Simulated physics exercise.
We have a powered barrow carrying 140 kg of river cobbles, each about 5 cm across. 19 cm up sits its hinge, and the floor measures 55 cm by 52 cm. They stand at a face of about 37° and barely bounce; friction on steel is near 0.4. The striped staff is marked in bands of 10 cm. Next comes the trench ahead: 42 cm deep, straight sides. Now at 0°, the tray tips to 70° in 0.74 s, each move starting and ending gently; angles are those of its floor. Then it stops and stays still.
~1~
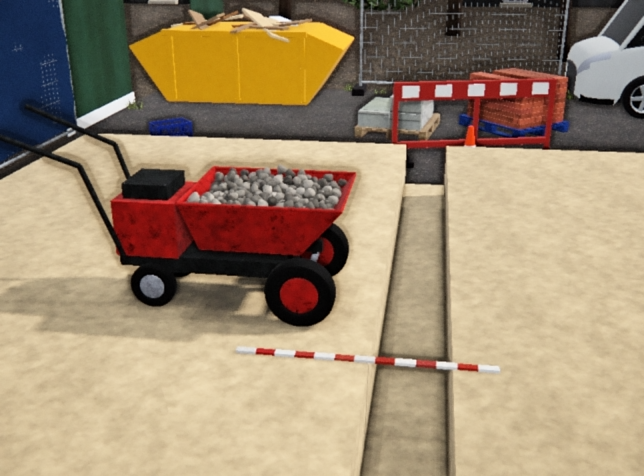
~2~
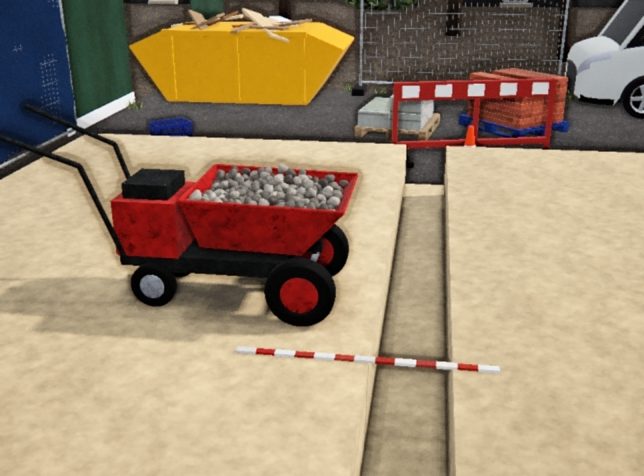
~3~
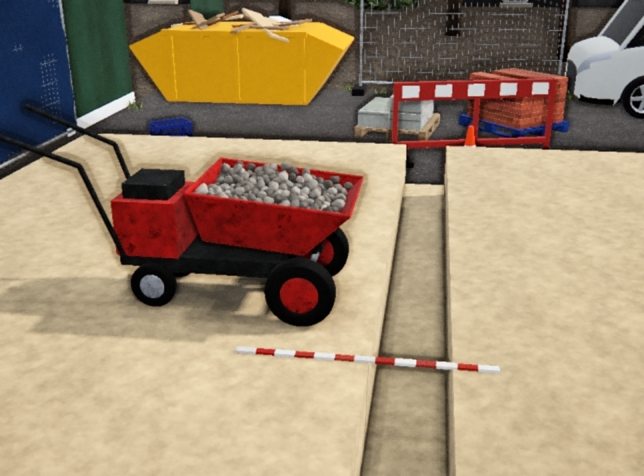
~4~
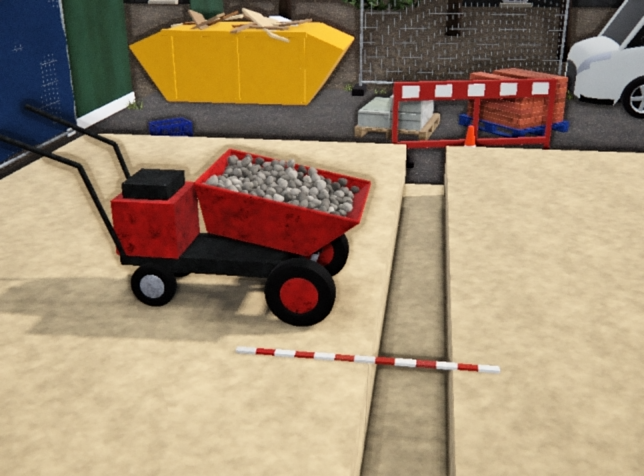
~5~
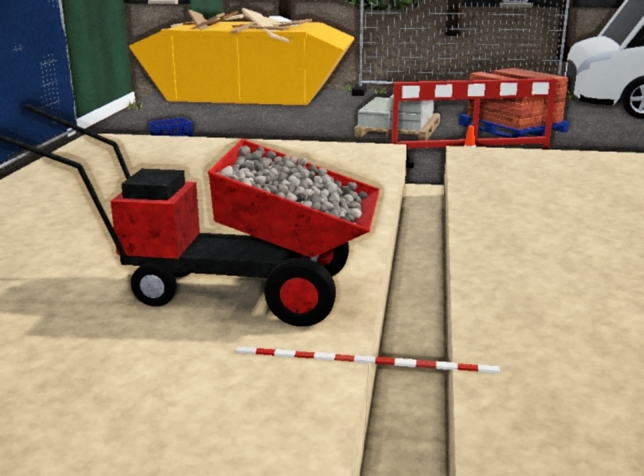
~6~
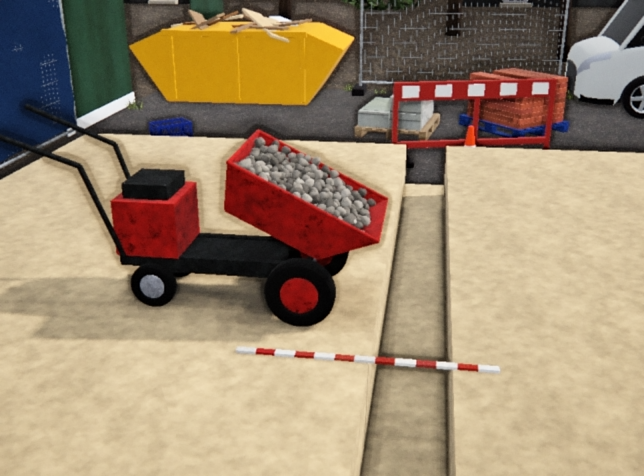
A yellow skip heaped with scrap stands at the back of a building yard, seen from a fixed, slightly raised view. In front, a red barrow with black handles and a tray of grey stones sits on sandy ground left of a narrow trench crossed by a red-and-white pole, with red barriers behind. The tray tilts gently, then more steeply, towards the right, while the barrow's wheels stay still.
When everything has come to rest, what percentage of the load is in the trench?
About 75 per cent.
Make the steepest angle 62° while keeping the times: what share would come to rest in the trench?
It would be close to 70 percent.
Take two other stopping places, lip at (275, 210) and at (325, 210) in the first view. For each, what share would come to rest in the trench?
Near 70 and near 90 percent.
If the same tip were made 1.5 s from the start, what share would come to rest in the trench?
Roughly 90 per cent.
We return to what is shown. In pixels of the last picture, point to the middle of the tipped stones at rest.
At about pixel (431, 355) in the last view.
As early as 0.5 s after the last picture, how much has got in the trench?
I'd put it near 30 per cent.
Then, 0.2 s after the last picture the floor is at 59°, 100 % in the tray; the foremost stones are at (398, 254).
Then, 0.5 s after the last picture the floor is at 70°, 67 % in the tray, 30 % in the trench, 4 % past the trench; the foremost stones are at (468, 305).
Then, 0.9 s after the last picture the floor is at 70°, 21 % in the tray, 54 % in the trench, 26 % past the trench; the foremost stones are at (592, 317).
Then, 2.8 s after the last picture the floor is at 70°, 0 % in the tray, 75 % in the trench, 25 % past the trench; the foremost stones are past the picture's edge.
